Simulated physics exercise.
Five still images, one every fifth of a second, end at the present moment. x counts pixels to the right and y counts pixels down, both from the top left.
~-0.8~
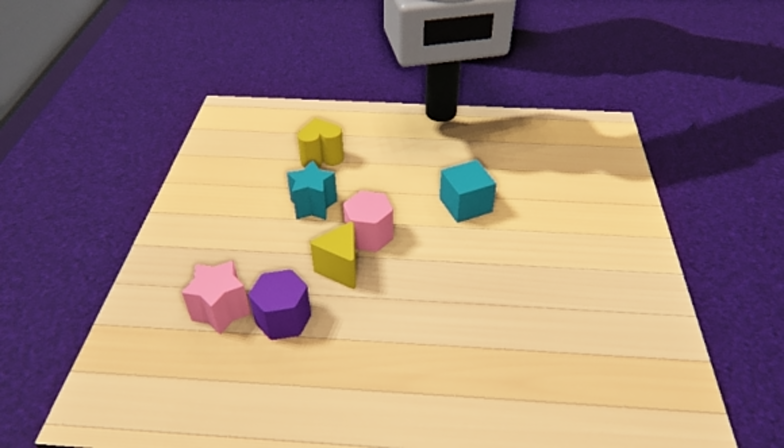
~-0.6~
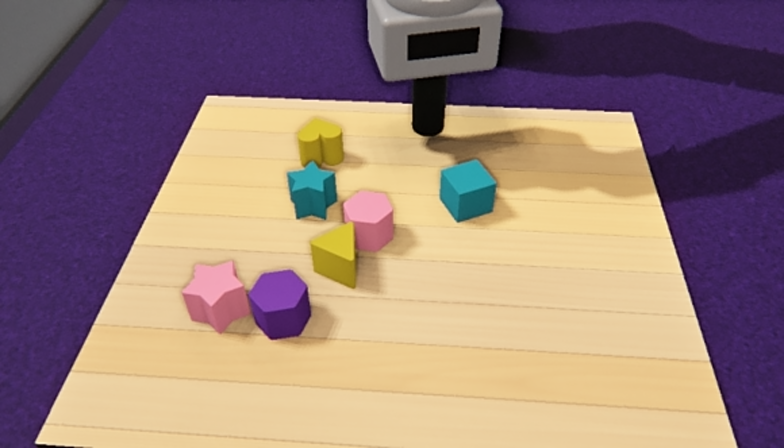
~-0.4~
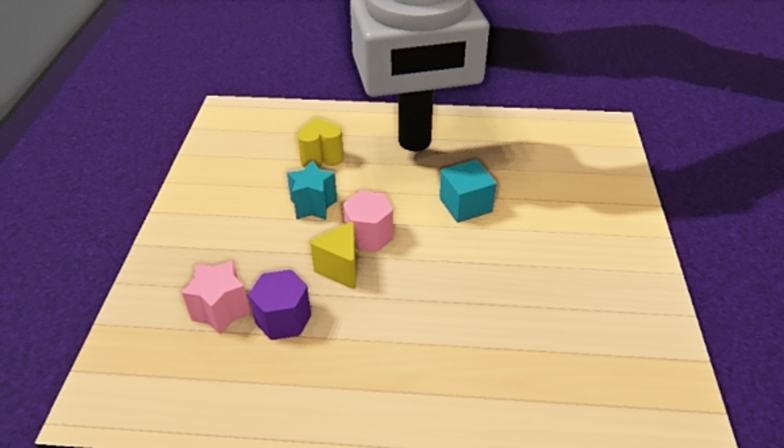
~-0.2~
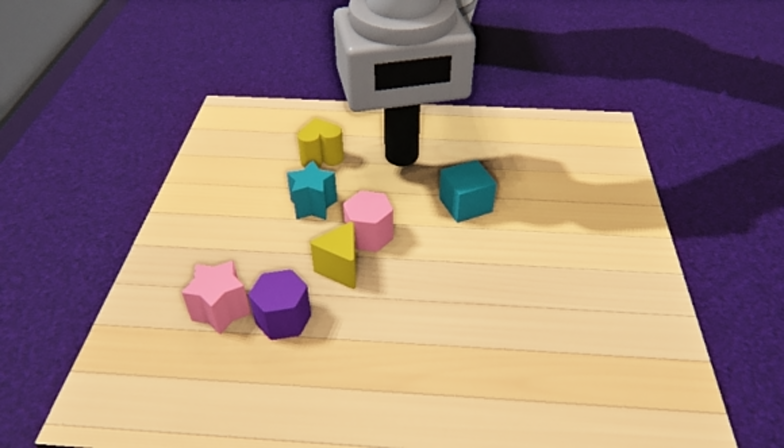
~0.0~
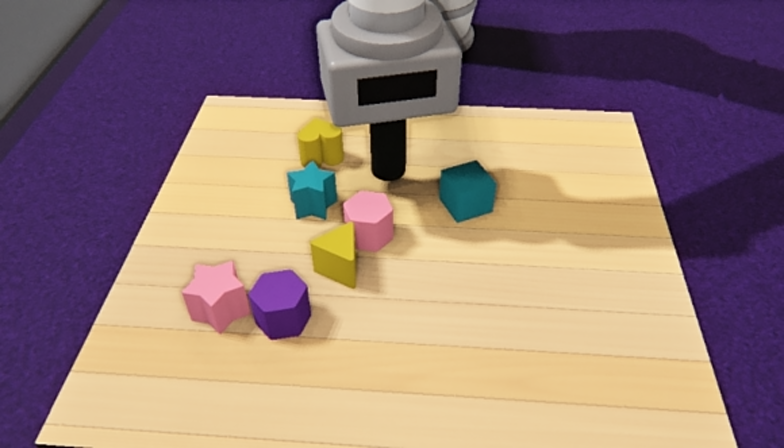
A grey robotic arm with a black rod hangs over the far side of a pale wooden board on purple carpet, seen from above at an angle. A yellow heart, turquoise star, pink hexagon, yellow triangle, pink star and purple hexagon sit left of centre, a teal cube to the right. The arm slides steadily left and nearer, its shadow following, while the blocks and camera stay still.
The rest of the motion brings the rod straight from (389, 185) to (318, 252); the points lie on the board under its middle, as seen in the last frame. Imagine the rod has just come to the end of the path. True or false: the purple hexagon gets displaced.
That is false.
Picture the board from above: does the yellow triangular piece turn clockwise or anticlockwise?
Overhead view: Clockwise.
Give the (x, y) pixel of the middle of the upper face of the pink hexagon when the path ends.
The middle of its upper face should be somewhere near (368, 223).
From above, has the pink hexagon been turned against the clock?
In short: Yes.
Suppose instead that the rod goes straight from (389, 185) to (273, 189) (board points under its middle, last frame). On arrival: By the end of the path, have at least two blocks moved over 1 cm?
No, that is not how it ends up.
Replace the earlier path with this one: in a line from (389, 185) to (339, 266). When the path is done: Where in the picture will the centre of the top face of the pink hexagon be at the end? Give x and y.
The middle of the upper face of the pink hexagon will lie at about (374, 253) in the picture.
The first path, step by step. One third of the way, rod (366, 193); nothing pushed yet.
Two thirds of the way, rod (342, 215); yellow triangular piece (339, 249), turned 40° clockwise; pink hexagon (367, 221), turned 55° anticlockwise.
At the end, rod (316, 239); purple hexagon not moved; yellow triangular piece (339, 250), turned 40° clockwise; pink hexagon (368, 223), turned 60° anticlockwise.
